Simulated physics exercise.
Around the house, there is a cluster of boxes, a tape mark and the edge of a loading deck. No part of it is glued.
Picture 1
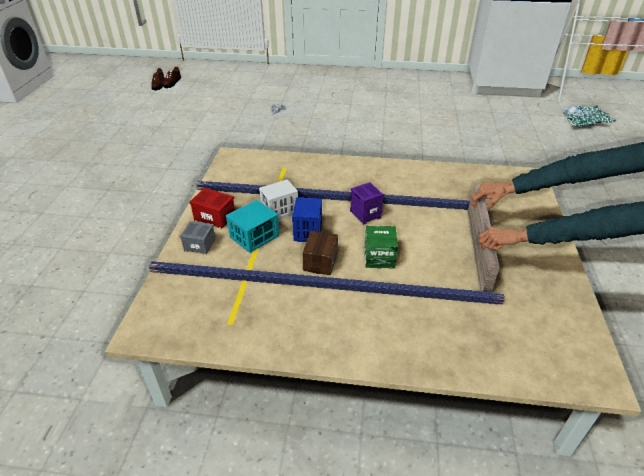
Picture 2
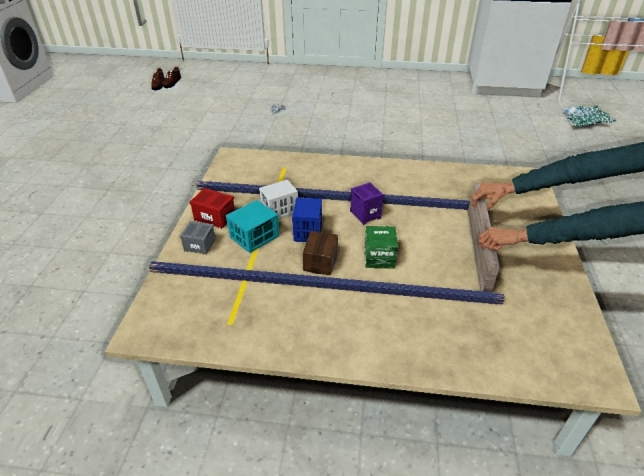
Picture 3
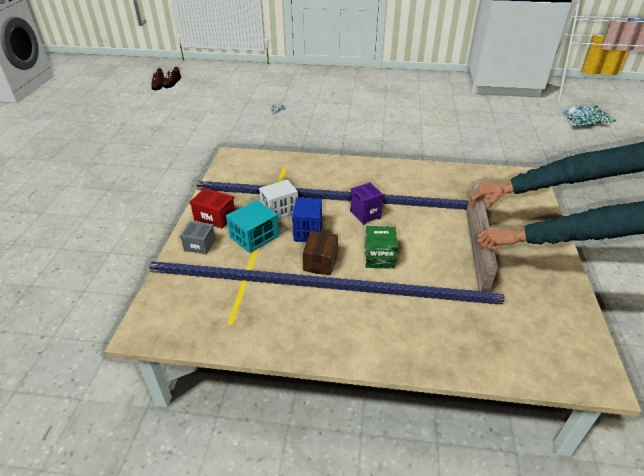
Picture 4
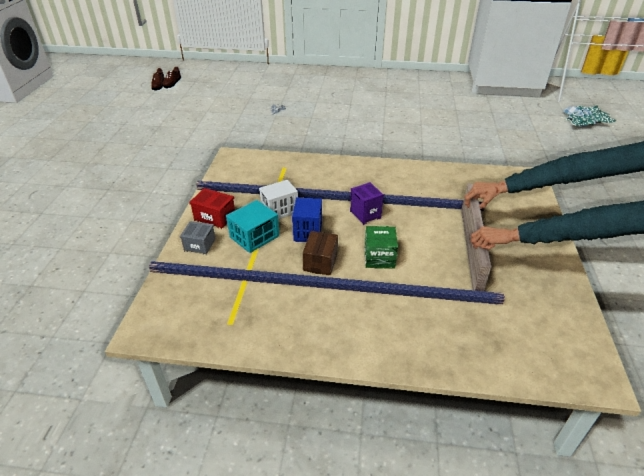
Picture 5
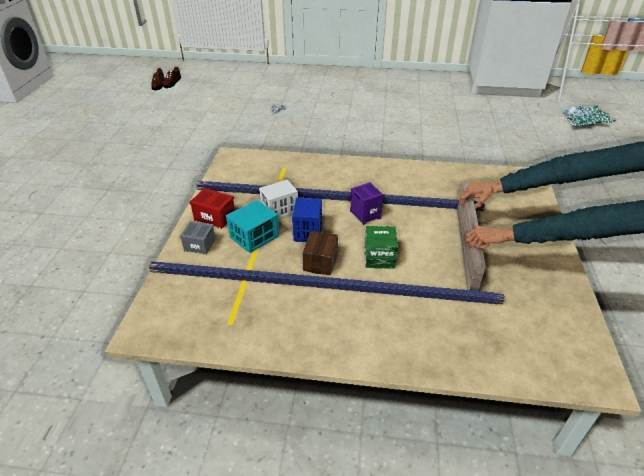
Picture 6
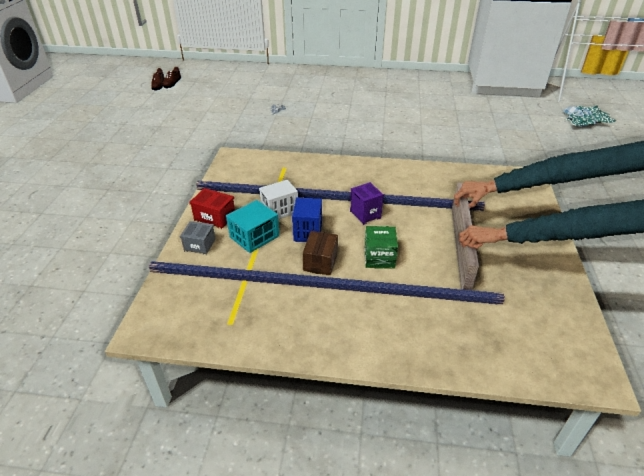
Two hands sliding a plank slightly left between blue rails on a table, while the coloured boxes and crates stay still.
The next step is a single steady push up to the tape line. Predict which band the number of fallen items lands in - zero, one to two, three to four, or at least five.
Lost: Nothing.
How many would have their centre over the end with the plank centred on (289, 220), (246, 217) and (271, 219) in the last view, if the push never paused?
The numbers are 0, 0 and 0.
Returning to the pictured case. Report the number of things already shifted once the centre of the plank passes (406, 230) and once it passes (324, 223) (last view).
It comes to 0 for the first spot, 4 for the other.
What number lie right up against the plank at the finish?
The count in contact is 3.
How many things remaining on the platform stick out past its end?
Count of overhanging things: 1.
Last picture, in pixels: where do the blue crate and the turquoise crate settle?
Blue crate: (246, 209); turquoise crate: (214, 221).
A little later, none off yet; grey tote at rest near (198, 238); red tote at rest near (213, 209); turquoise crate at rest near (253, 226).
When it is over, the number that fall off is zero.
